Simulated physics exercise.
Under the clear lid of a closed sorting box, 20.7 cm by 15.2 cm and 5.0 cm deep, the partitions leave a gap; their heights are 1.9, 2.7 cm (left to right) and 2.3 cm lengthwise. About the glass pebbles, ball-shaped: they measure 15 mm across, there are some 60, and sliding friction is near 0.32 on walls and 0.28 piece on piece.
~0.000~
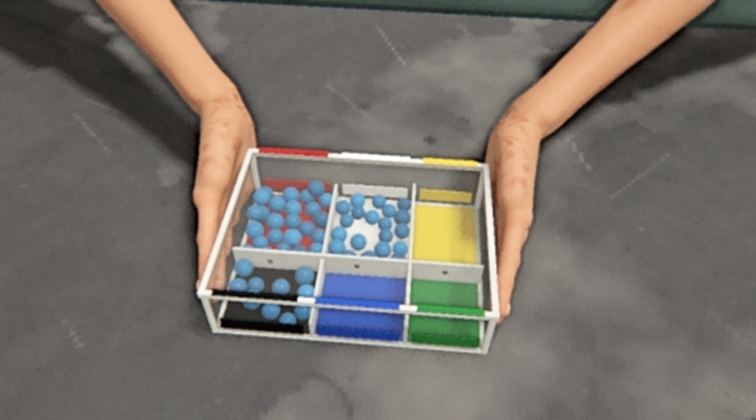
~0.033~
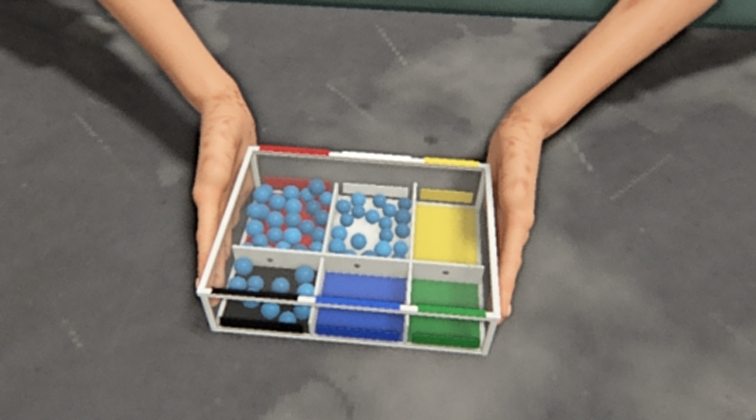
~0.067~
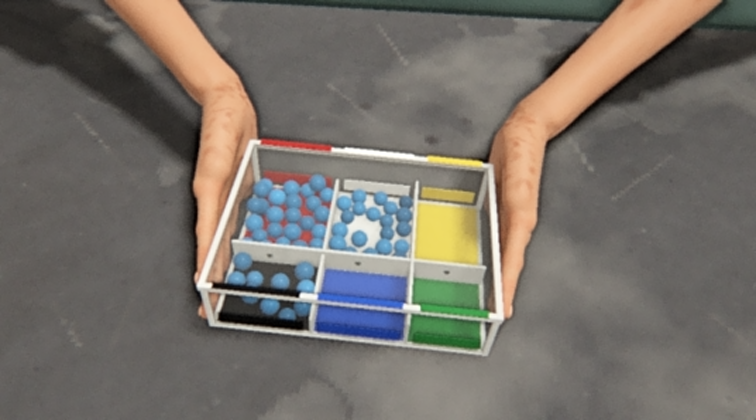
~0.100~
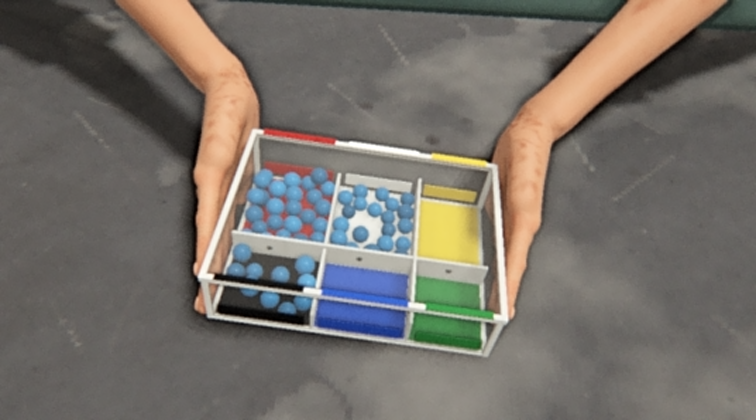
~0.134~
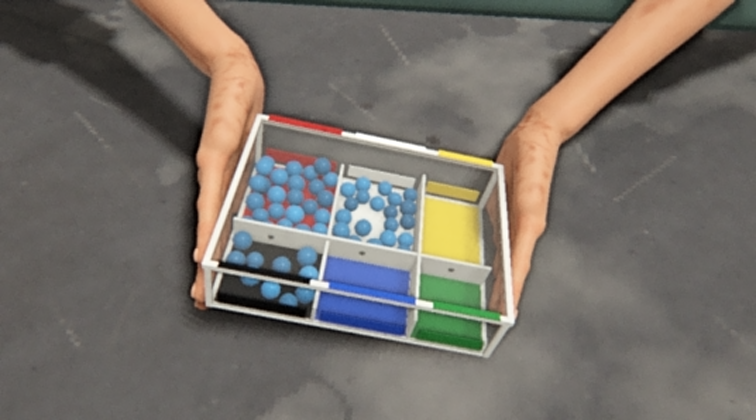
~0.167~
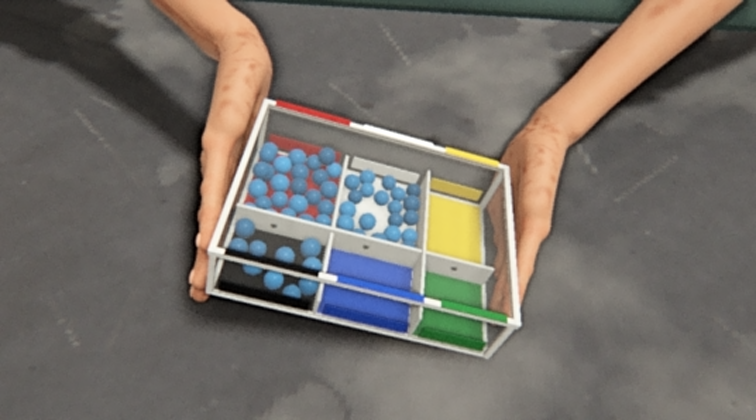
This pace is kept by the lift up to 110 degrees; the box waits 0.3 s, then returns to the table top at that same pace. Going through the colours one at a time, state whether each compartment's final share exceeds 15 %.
One by one: Red: Fails, blue: Fails, green: Succeeds, yellow: Succeeds, white: Fails, black: Fails.
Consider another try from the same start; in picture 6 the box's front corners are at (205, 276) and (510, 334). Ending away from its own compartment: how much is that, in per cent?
Around 100 per cent, it would seem.
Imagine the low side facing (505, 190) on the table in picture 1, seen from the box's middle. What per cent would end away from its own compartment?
Near 70 percent, give or take.
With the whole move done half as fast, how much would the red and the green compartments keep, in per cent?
In that case red 0; green 40.
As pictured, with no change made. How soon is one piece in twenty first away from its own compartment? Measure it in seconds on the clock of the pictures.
I'd put it at about 0.85 seconds on the clock.
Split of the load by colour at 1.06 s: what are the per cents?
Red 0 %, blue 10 %, green 25 %, yellow 35 %, white 30 %, black 0 %.
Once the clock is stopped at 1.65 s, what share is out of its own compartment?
Close to 100 per cent, I reckon.
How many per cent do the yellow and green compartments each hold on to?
The yellow one gets 55 per cent and the green one 45 per cent.
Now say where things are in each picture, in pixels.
The first frame shows box tilt 0 degrees, front corners at (205, 292) and (493, 314); red 45 %, white 35 %, black 20 %.
The second frame shows box tilt 1 degrees, front corners at (204, 290) and (494, 315).
The third frame shows box tilt 3 degrees, front corners at (205, 285) and (497, 316).
The fourth frame shows box tilt 6 degrees, front corners at (206, 276) and (501, 317), lowest corner right front.
The fifth frame shows box tilt 10 degrees, front corners at (210, 263) and (507, 319), lowest corner right front.
The sixth frame shows box tilt 15 degrees, front corners at (216, 249) and (513, 321), lowest corner right front; red 45 %, white 35 %, black 20 %. Its pace works out near 135 degrees a second.
After 1.06 s, tilt 110 degrees; blue 10 %, green 25 %, yellow 35 %, white 30 %.
Then, at 1.65 s, tilt 60 degrees; green 45 %, yellow 55 %.
After 2.30 s, tilt 0 degrees; green 45 %, yellow 55 %.
By 2.9 s all is still; red 0 %, blue 0 %, green 45 %, yellow 55 %, white 0 %, black 0 %.
